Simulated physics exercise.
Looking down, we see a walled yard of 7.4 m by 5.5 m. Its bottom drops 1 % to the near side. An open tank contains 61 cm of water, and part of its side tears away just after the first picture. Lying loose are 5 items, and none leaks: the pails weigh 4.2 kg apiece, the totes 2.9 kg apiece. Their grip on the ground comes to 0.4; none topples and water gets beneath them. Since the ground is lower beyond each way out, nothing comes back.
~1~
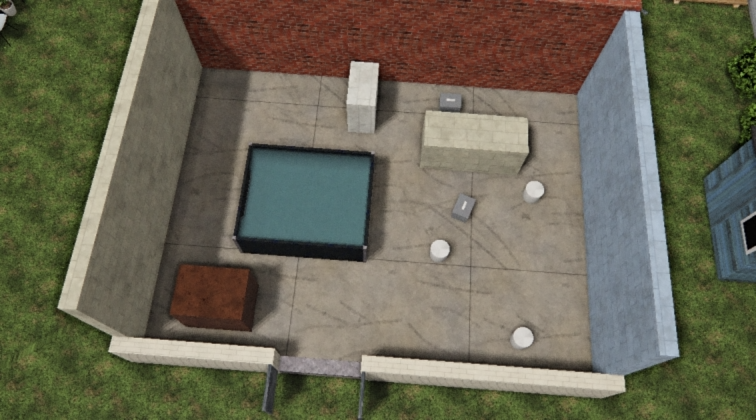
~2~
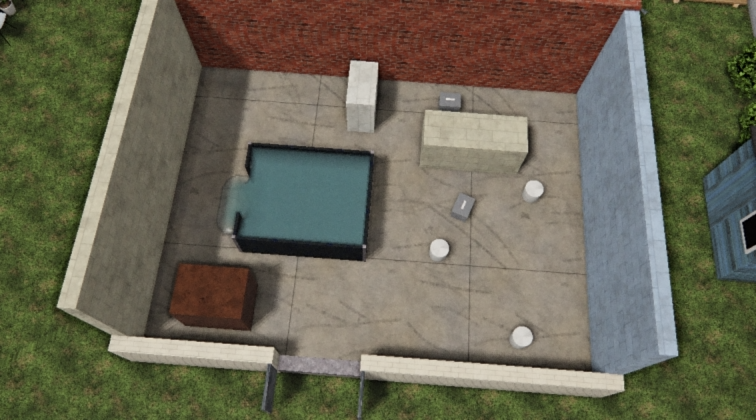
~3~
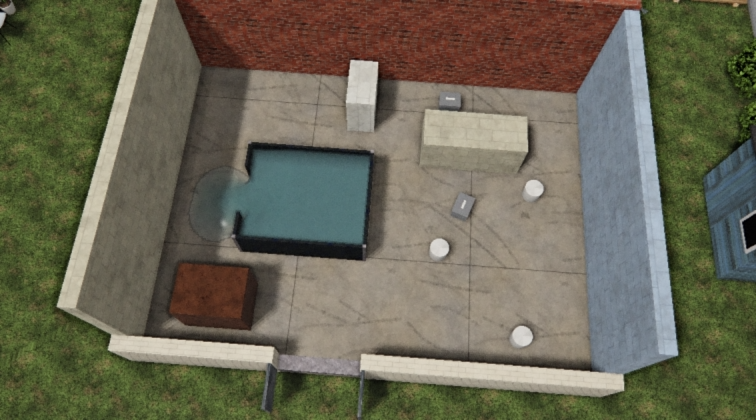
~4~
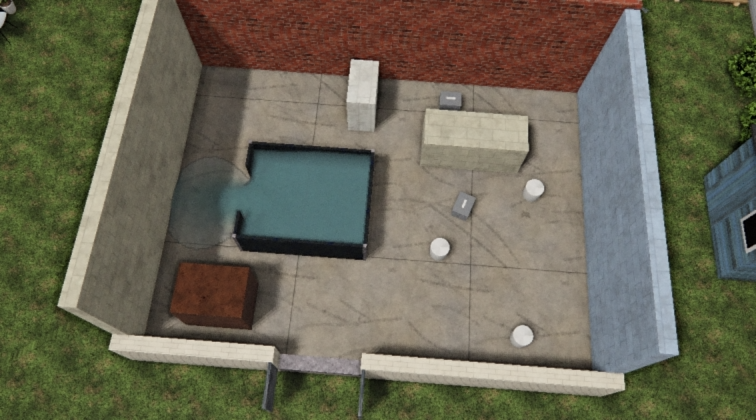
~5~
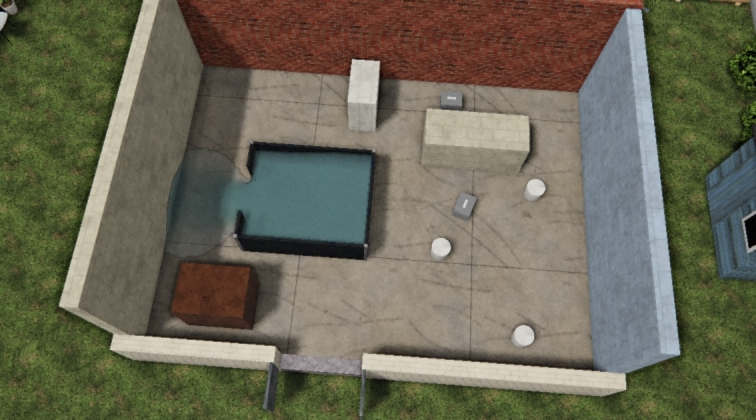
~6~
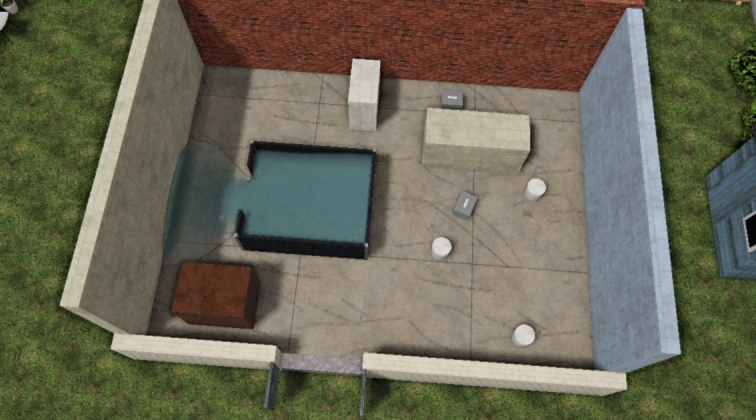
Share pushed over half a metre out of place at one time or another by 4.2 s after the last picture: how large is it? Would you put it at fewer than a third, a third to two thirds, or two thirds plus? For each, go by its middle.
It does not reach a third.
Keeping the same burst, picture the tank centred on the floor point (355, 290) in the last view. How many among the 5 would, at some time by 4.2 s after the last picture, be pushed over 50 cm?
Then the count would be 0.
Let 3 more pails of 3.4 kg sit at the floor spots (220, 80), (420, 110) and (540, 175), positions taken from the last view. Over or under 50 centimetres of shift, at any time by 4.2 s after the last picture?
First goes beyond, second stays inside, third stays inside.
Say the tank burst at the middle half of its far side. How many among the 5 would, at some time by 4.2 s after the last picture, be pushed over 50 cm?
Result: 1.
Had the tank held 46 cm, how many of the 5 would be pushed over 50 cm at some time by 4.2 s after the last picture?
Count under that change: 0.
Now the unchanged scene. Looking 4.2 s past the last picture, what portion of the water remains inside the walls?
About 98 in a hundred parts of the water.
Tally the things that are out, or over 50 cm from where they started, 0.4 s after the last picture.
Tally at that time: 0.
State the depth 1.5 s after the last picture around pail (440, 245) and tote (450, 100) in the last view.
0 and 0 cm.
Then, 0.4 s after the last picture 0 of 5 are over 50 cm from their spots; 0 afloat.
Then, 1.5 s after the last picture 0 of 5 are over 50 cm from their spots; 0 afloat.
Then, 2.8 s after the last picture 0 of 5 are over 50 cm from their spots; 0 afloat.
Then, 4.2 s after the last picture 1 of 5 are over 50 cm from their spots, and 1 have been at some point; 0 afloat.
